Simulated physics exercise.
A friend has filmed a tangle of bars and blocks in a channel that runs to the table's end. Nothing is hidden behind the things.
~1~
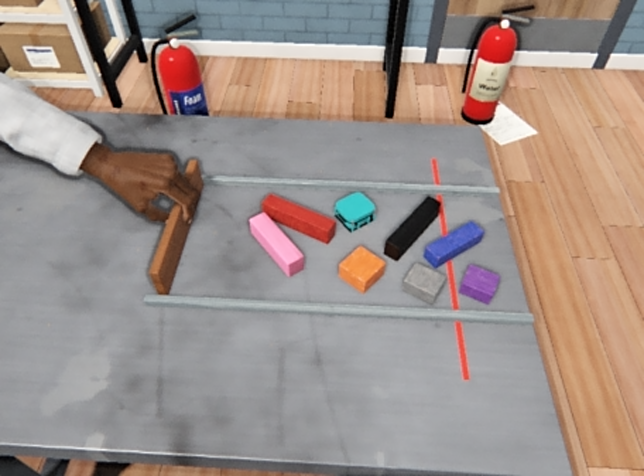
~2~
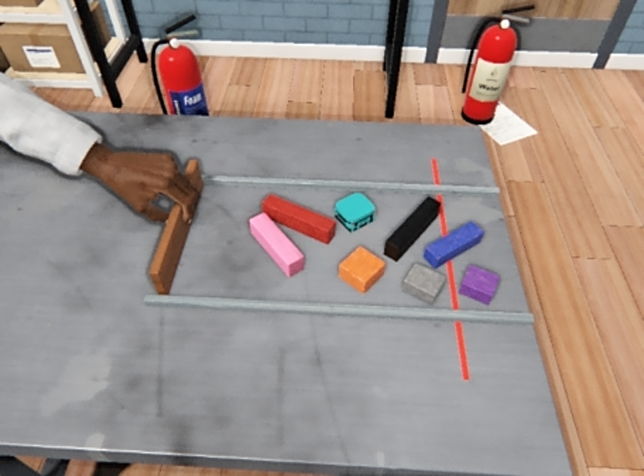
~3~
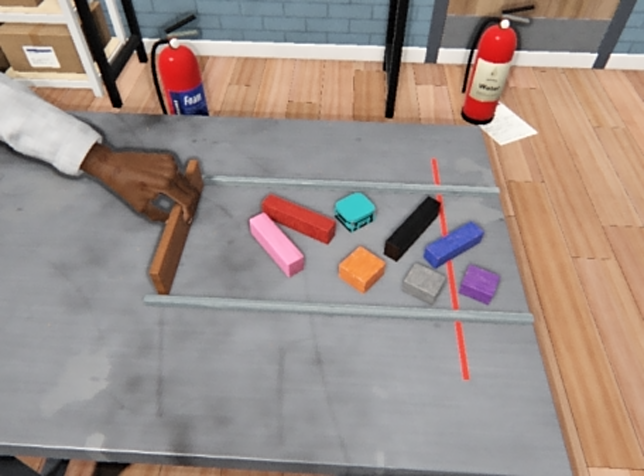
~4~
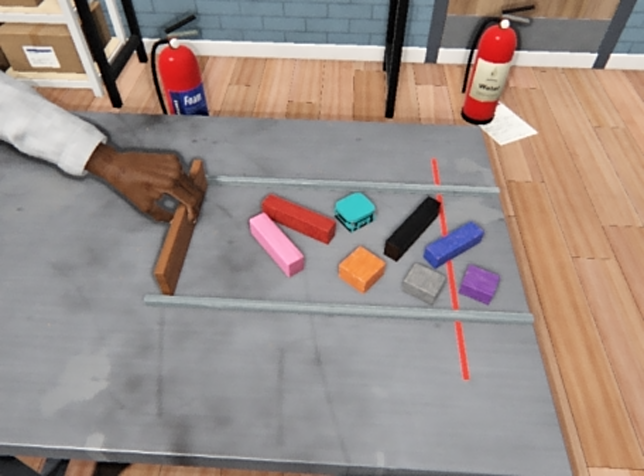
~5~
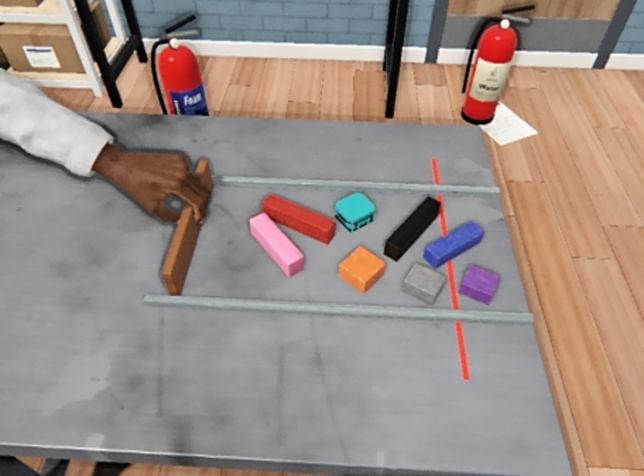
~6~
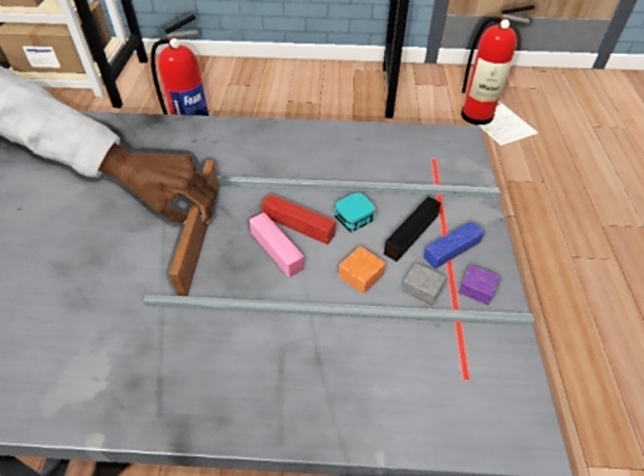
A brown board held upright by a hand stays nearly still, then slides slightly right between two rails on a grey table, while the untouched pink, red, teal, orange, black, grey, blue and purple pieces remain in place.
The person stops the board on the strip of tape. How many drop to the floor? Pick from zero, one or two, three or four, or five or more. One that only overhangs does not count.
As it turns out, the number that fall off is one or two.
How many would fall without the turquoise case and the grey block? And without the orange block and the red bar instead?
Fallen: 0, and 0 in the other try.
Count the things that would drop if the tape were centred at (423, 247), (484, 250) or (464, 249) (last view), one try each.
It would be 1, 6 and 4.
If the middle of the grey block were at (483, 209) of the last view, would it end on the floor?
The grey block goes over.
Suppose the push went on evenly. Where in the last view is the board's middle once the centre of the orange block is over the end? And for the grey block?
About (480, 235), and (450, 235) for the other.
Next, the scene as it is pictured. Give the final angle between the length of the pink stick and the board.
Some 0 degrees.
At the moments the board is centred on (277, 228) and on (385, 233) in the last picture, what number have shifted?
The counts are 2 and 8.
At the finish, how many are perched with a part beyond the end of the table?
2 of them.
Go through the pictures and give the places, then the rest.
In the first frame, purple block (479, 284); blue bar (454, 244); grey block (424, 284); board (180, 223); tape (447, 248).
In the second frame, blue bar (454, 245); black stick (413, 228).
In the third frame, grey block (424, 284); board (180, 223).
In the fourth frame, purple block (479, 284); pink stick (276, 244).
In the fifth frame, blue bar (454, 245); red bar (298, 219).
In the sixth frame, purple block (479, 284); blue bar (454, 245); grey block (424, 284); board (197, 224); tape (447, 248).
Soon after, none off yet; purple block at rest near (479, 284); blue bar at rest near (454, 245); grey block at rest near (424, 284).
At rest, the number that fall off is one or two; fallen, blue bar and purple block.
